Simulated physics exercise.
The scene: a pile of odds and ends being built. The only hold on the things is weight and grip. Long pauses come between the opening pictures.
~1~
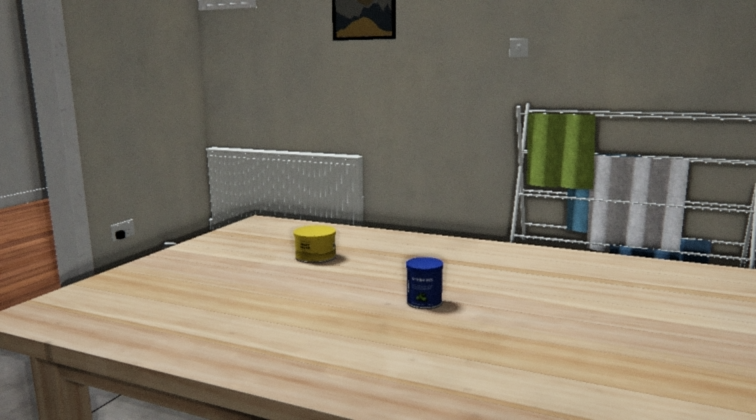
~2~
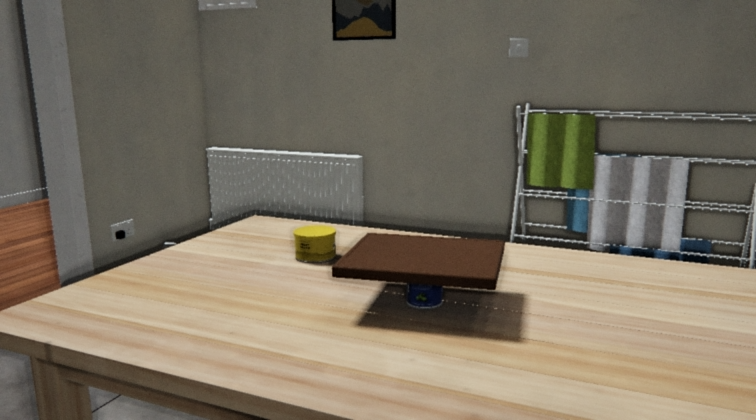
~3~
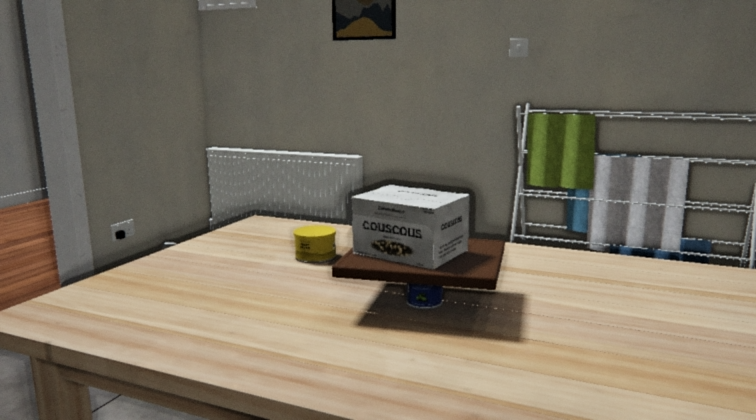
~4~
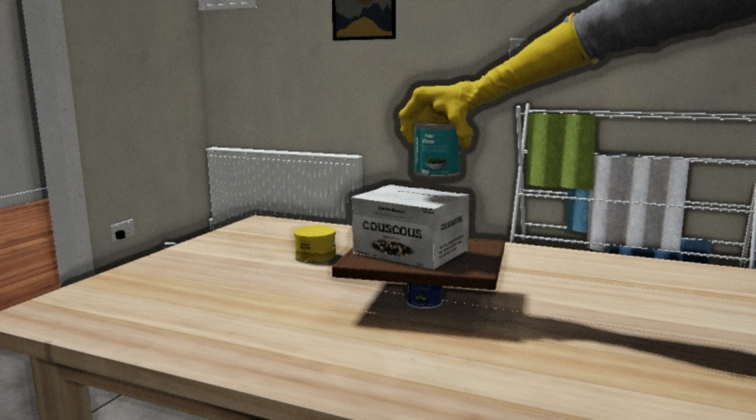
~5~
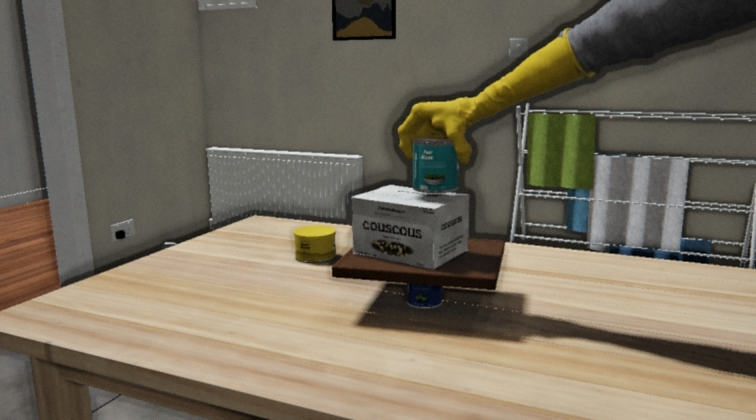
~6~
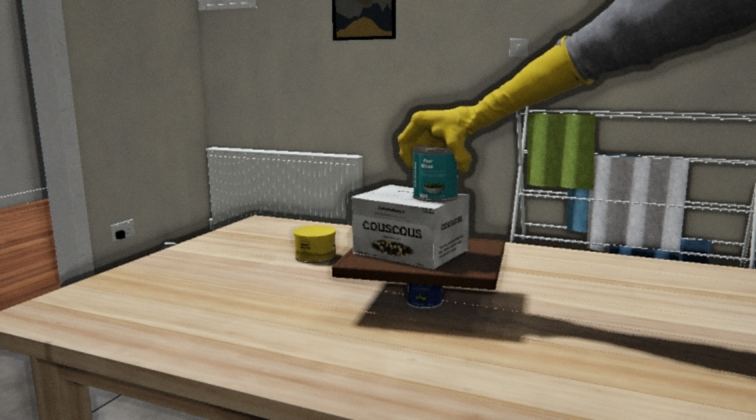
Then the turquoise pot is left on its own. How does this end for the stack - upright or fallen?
Short answer: It's safe.
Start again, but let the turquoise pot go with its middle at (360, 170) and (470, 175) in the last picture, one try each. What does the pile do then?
First try: It comes apart; second try: It gives way.
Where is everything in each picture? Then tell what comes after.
The last thing is not in view yet, in the first picture.
The last thing is not in view yet; brown tray (424, 258), in the second picture.
The last thing is not in view yet; white box (411, 224), in the third picture.
Coming down; turquoise pot (438, 149); brown tray (424, 258), in the fourth picture.
Coming down; turquoise pot (436, 165); white box (411, 224), in the fifth picture.
Set down, still held; turquoise pot (436, 173); brown tray (424, 258), in the sixth picture.
Then, 0.50 s on from there, no change.
Then, 1.30 s on from there, turquoise pot resting near (436, 173).
In the end, all 5 unmoved. At the end, from the last picture's camera, turquoise pot near (436, 173). The pile stays up.
